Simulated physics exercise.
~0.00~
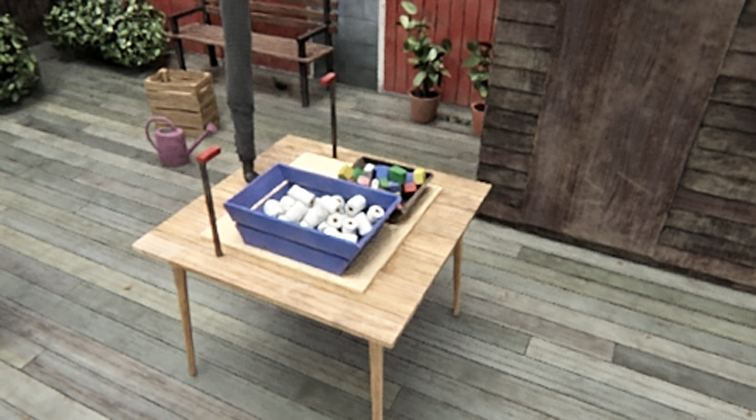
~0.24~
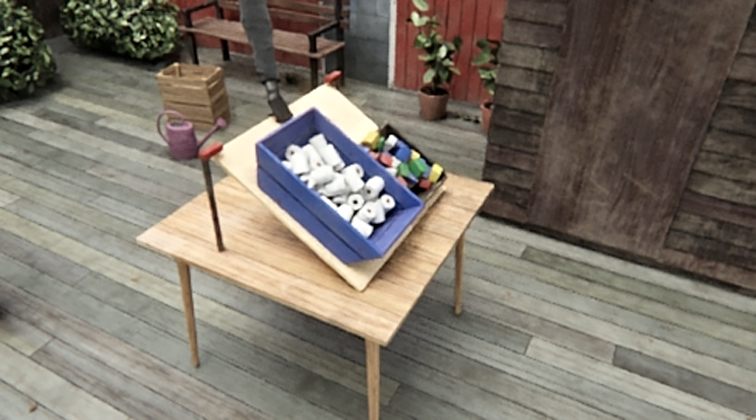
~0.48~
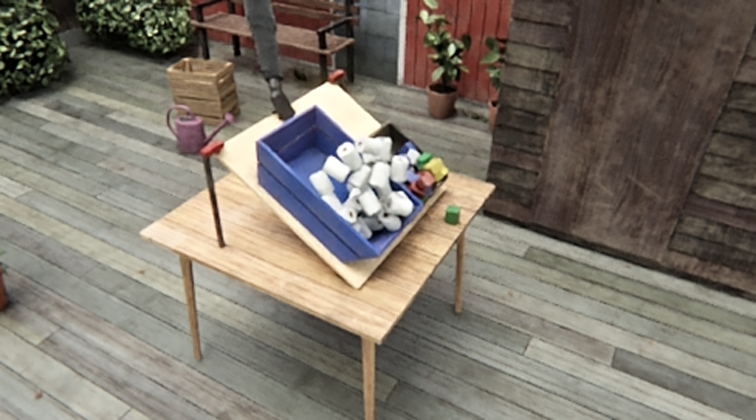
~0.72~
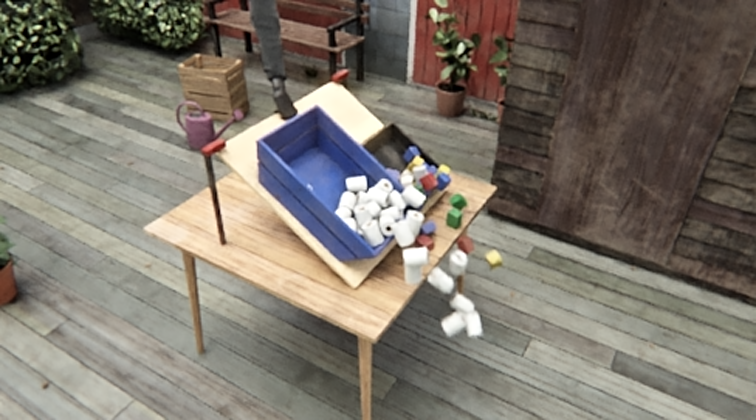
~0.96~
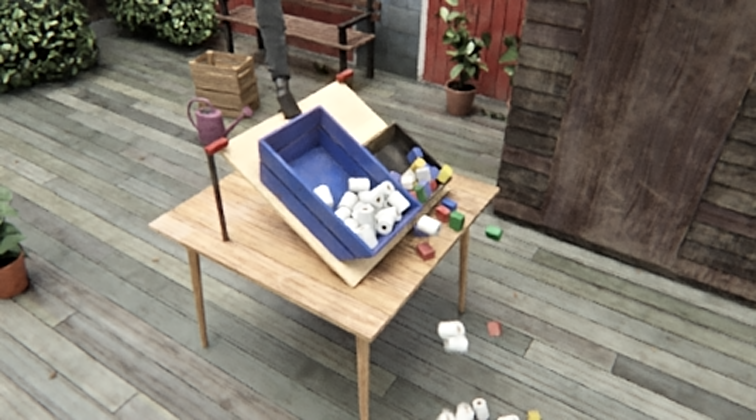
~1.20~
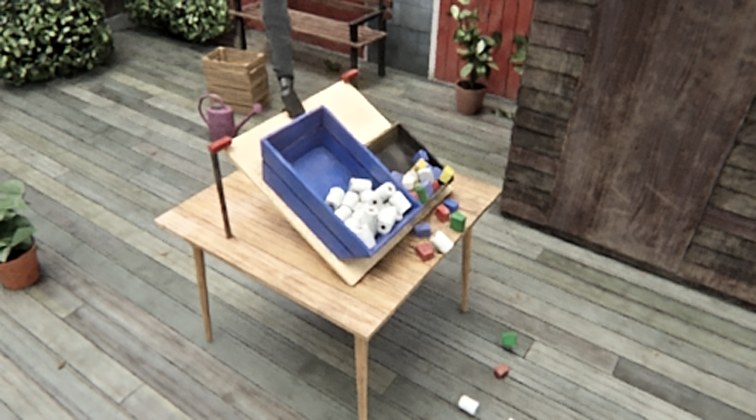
On a wooden deck, a tipping board spills paper rolls and toy bricks from two tubs.
